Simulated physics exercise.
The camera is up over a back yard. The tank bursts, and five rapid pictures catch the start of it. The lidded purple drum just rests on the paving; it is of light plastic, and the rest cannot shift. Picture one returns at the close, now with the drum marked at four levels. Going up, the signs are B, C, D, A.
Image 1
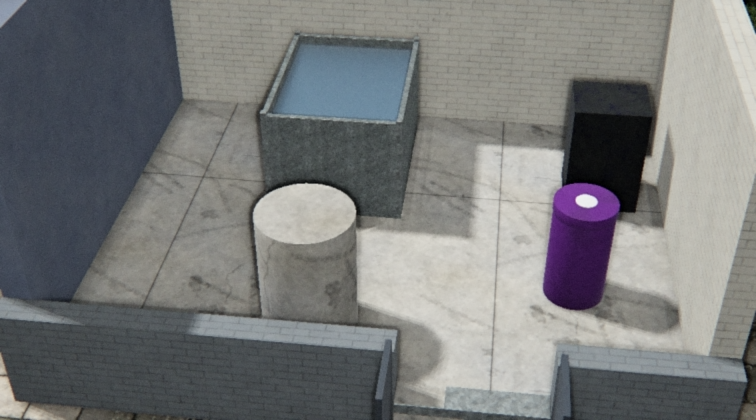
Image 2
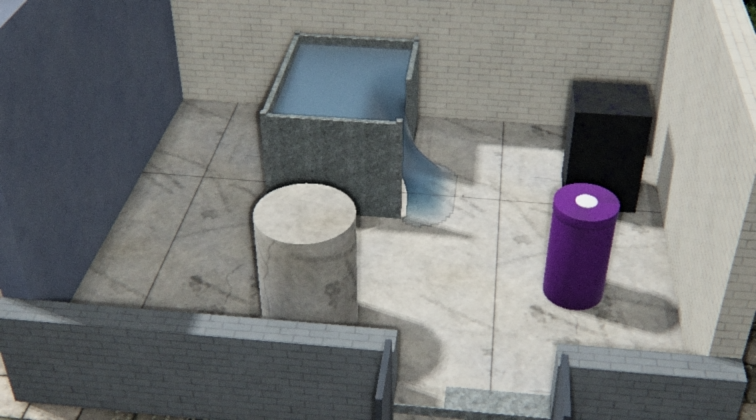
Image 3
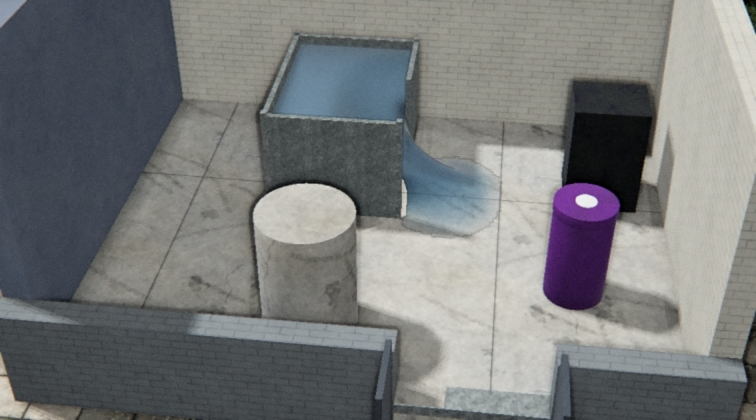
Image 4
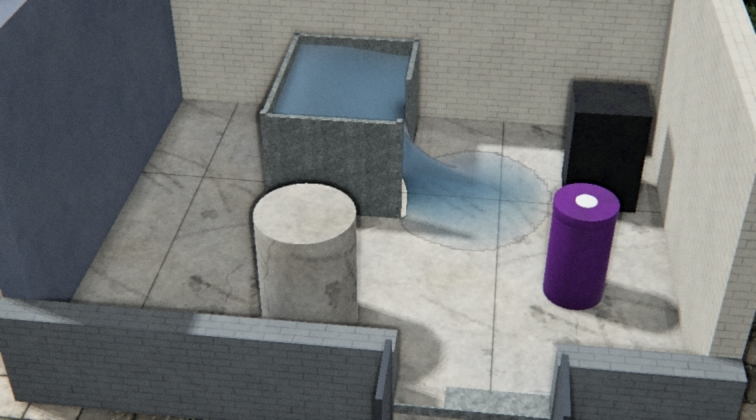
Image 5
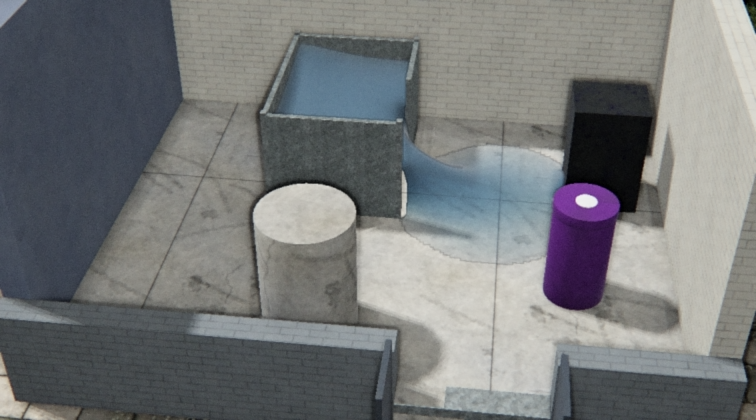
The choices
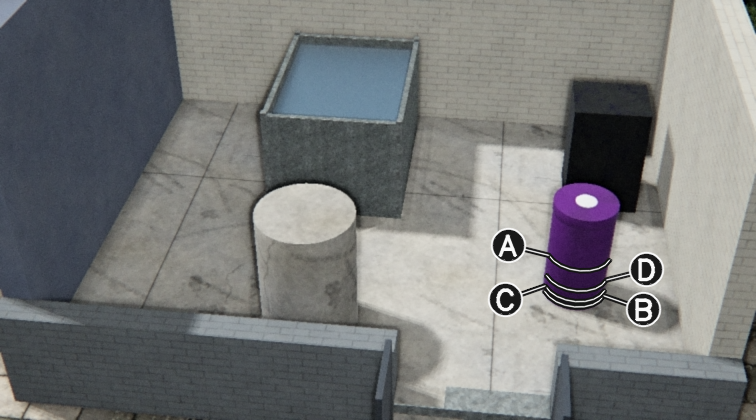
At first, a full stone tank stands in a walled yard with a pale cylinder, a purple drum and a black box. Water then pours from the tank's right side and spreads rightward across the paving in a widening pool, while the level in the tank drops slightly and the drum stays still.
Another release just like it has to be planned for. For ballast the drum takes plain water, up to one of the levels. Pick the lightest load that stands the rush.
Choose A.
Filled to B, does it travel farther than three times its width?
Yes, it does.
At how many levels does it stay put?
One.
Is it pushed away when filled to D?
Yes, that goes wrong.
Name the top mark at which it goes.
Here it is mark D.
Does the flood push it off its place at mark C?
Yes.
In white, A at (579, 270); B at (574, 306); C at (575, 301); D at (576, 291); from the bottom up B, C, D, A.
For mark A, it shifts by a finger or two and stays.
For mark B, it is pushed about 6 times its own width away.
For mark C, it is pushed about 4 times its own width away.
For mark D, it is pushed about its own width away.
